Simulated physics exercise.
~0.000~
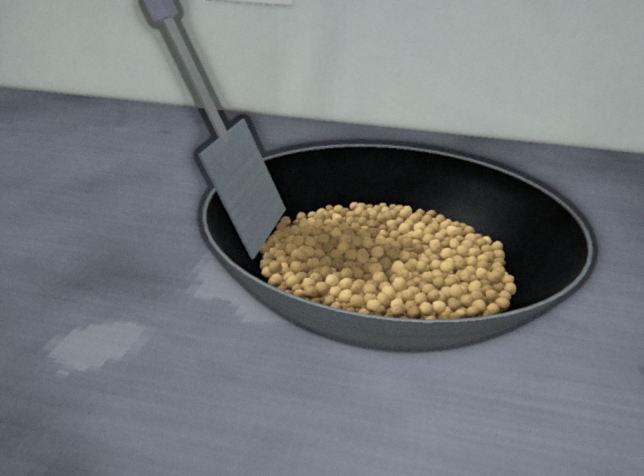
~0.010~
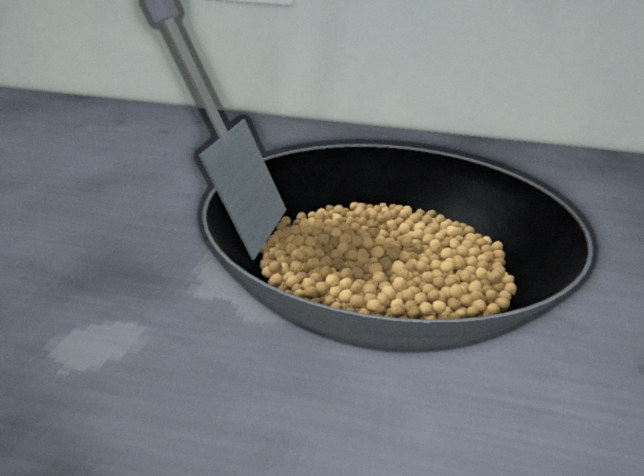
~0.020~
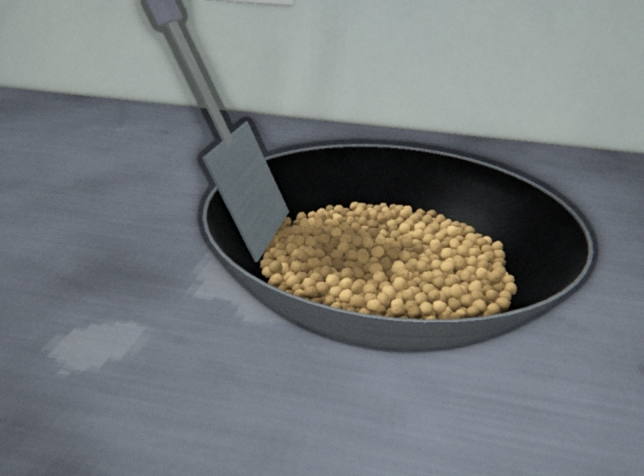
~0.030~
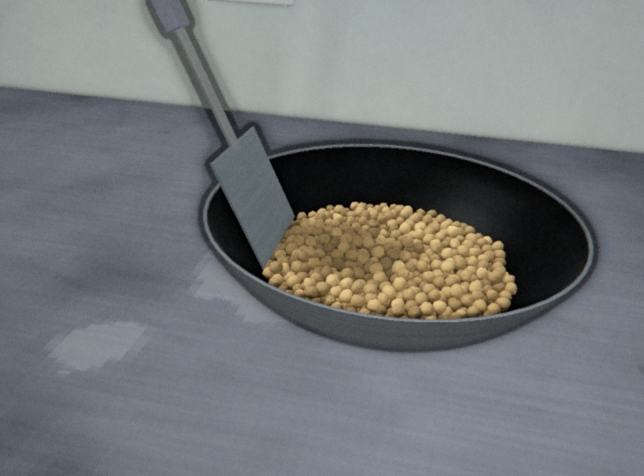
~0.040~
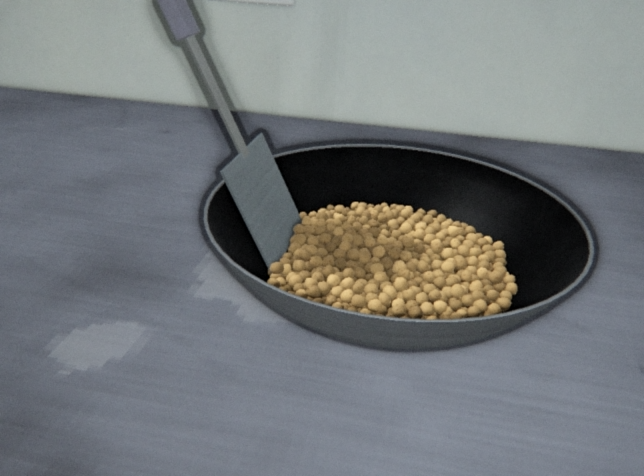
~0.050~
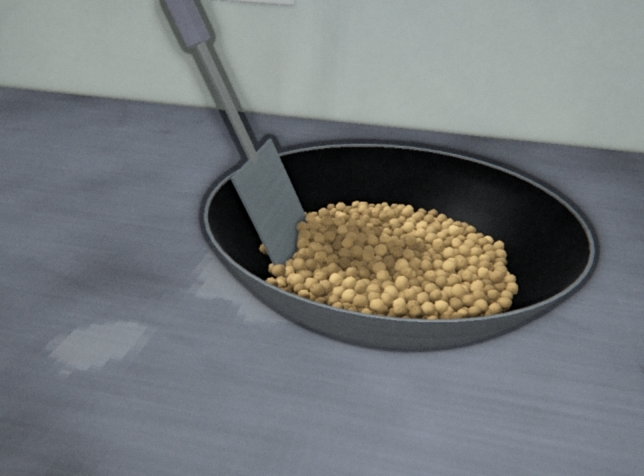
A grey spatula rested at the left side of a dark pan of chickpeas, then slid slightly down and to the right, nudging into the edge of the pile, which barely shifted.
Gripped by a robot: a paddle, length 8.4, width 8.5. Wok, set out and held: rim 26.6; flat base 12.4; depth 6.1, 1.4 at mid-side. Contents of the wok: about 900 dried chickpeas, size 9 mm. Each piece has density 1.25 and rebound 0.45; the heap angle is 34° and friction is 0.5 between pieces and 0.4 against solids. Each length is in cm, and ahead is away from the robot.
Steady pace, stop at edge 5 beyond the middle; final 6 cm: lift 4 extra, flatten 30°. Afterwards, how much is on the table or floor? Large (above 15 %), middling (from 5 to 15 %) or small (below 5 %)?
Small; below 5 %.
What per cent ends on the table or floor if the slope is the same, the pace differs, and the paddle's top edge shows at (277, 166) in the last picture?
Roughly 10 per cent.
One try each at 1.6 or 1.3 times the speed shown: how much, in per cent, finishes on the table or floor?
Around 10 per cent, then around 5 per cent, would end on the table or floor.
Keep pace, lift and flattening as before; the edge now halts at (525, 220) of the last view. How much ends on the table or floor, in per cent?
Roughly 20 per cent.
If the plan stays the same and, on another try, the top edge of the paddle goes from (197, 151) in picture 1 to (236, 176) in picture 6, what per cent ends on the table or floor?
5 %.
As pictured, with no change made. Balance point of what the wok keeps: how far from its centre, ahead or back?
4.0 cm ahead.
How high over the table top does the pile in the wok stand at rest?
6.0 cm.
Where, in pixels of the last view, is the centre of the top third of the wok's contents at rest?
Approximately at pixel (498, 254).
By 0.11 s, sloping 65°, highest piece 6 above the table; 900 in the wok.
By 0.17 s, sloping 53°, highest piece 6 above the table; 900 in the wok.
By 0.40 s, sloping 35°, highest piece 6 above the table; 900 in the wok.
By 1.45 s, sloping 35°, highest piece 6 above the table; 900 in the wok.
Final count, 900 in the wok. That is 0 % on the table or floor.
